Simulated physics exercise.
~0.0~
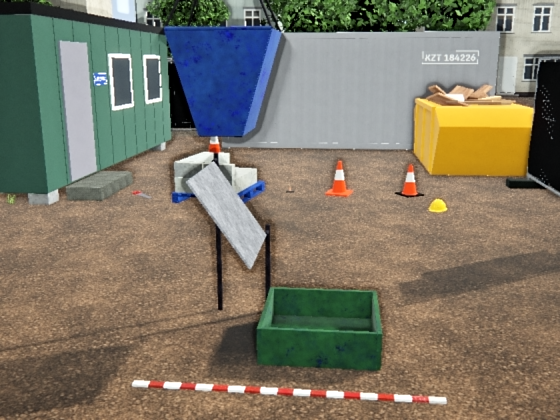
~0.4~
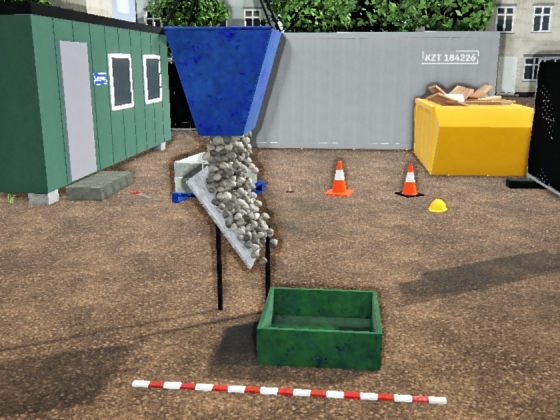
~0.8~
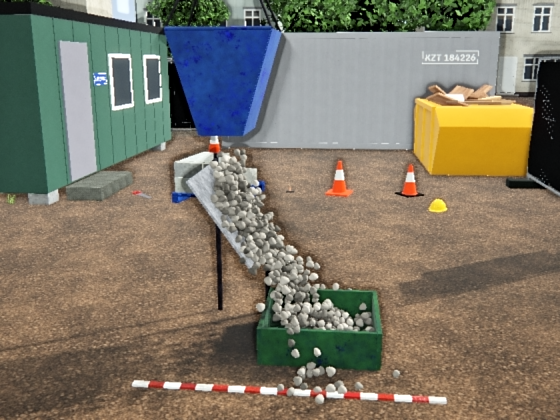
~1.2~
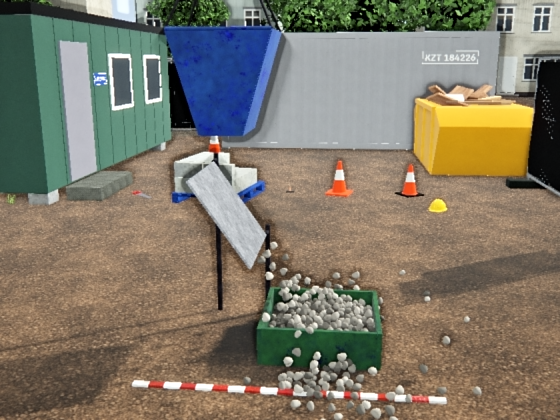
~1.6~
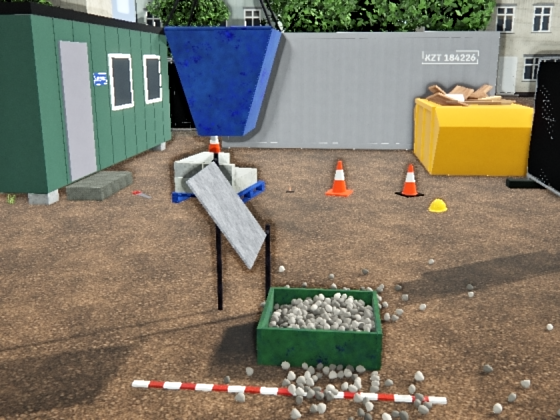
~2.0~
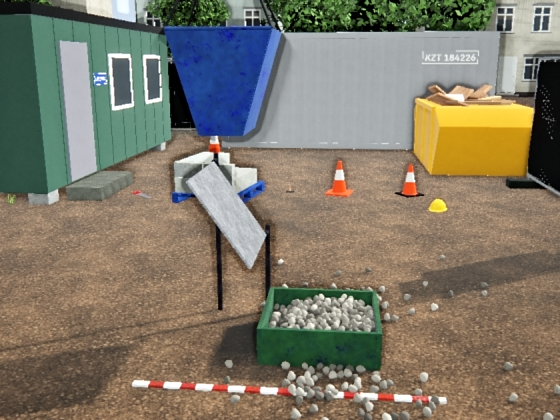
In a gravel yard, round grey stones poured from a blue hopper onto a sloping metal slab and tumbled down into a green bin; most ended up inside, while the rest scattered across the ground in front and to the right.
